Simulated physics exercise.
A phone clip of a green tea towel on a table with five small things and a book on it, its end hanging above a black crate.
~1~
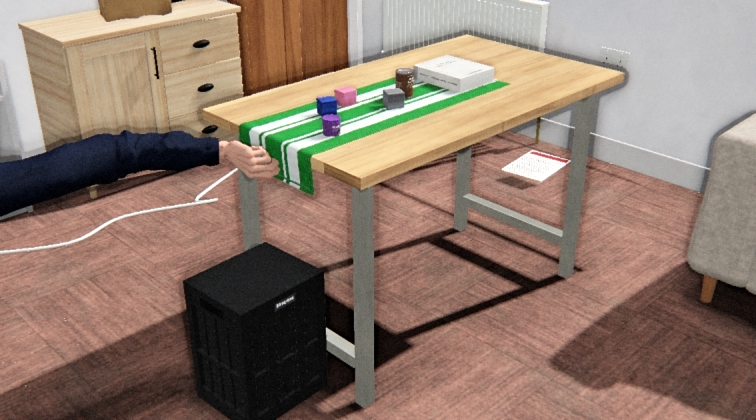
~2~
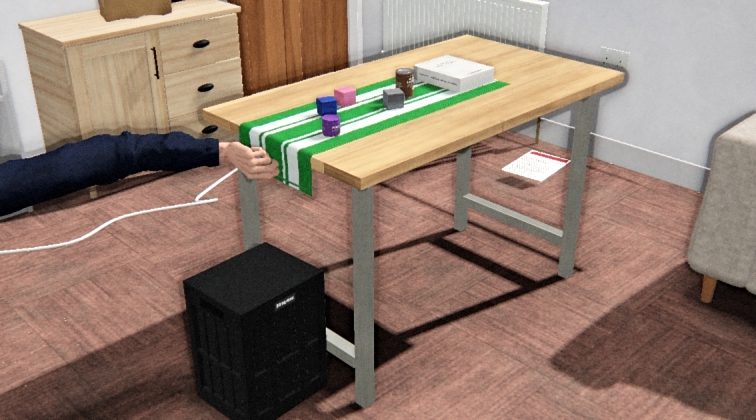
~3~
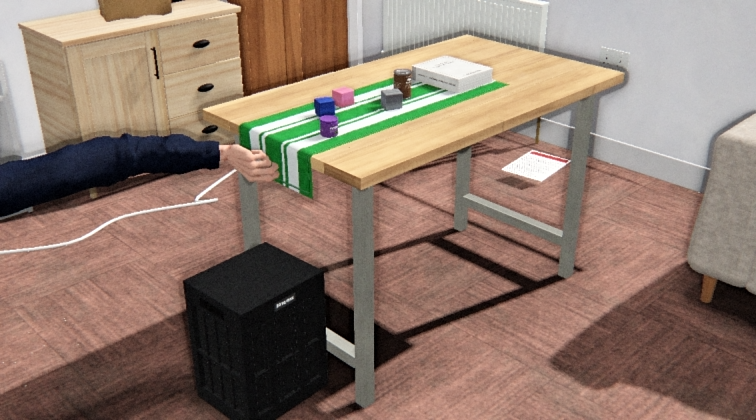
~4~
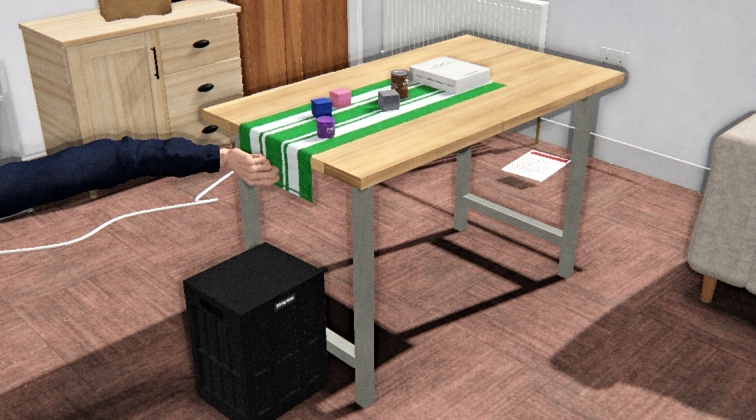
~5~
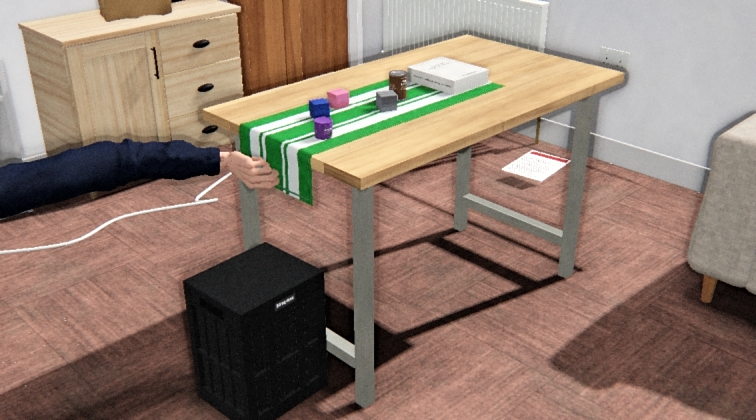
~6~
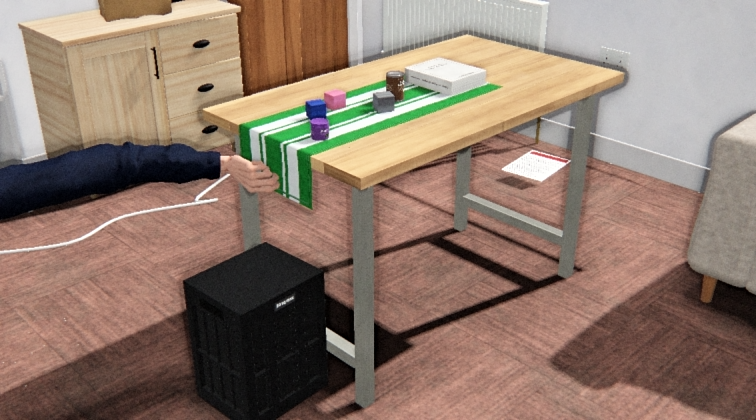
A striped green cloth slides slowly left as a hand pulls its end, carrying small objects along.
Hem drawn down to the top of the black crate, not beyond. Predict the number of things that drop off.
The number still up top goes down by two, if you watch closely.
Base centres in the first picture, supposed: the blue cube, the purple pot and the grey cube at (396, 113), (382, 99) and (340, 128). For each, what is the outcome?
The blue cube remains up, the purple pot stays on, the grey cube tumbles off.
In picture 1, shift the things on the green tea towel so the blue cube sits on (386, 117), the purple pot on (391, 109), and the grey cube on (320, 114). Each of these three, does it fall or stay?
I'd say the blue cube hangs on, the purple pot hangs on, and the grey cube takes a fall.
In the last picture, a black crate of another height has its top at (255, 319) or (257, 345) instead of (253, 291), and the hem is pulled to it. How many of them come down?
Counting them gives 3 and 4.
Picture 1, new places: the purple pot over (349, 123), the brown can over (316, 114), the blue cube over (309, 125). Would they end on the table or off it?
Final state: The purple pot is no longer up, the brown can is no longer up, the blue cube is no longer up.
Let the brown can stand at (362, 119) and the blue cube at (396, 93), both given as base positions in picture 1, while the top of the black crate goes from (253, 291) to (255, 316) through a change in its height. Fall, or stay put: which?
The brown can is lost, the blue cube stays put.
Soon after, hem near (277, 223); purple pot gone.
After that, hem near (278, 247); purple pot gone.
In the end, hem on the crate; purple pot and blue cube gone. The table loses two.
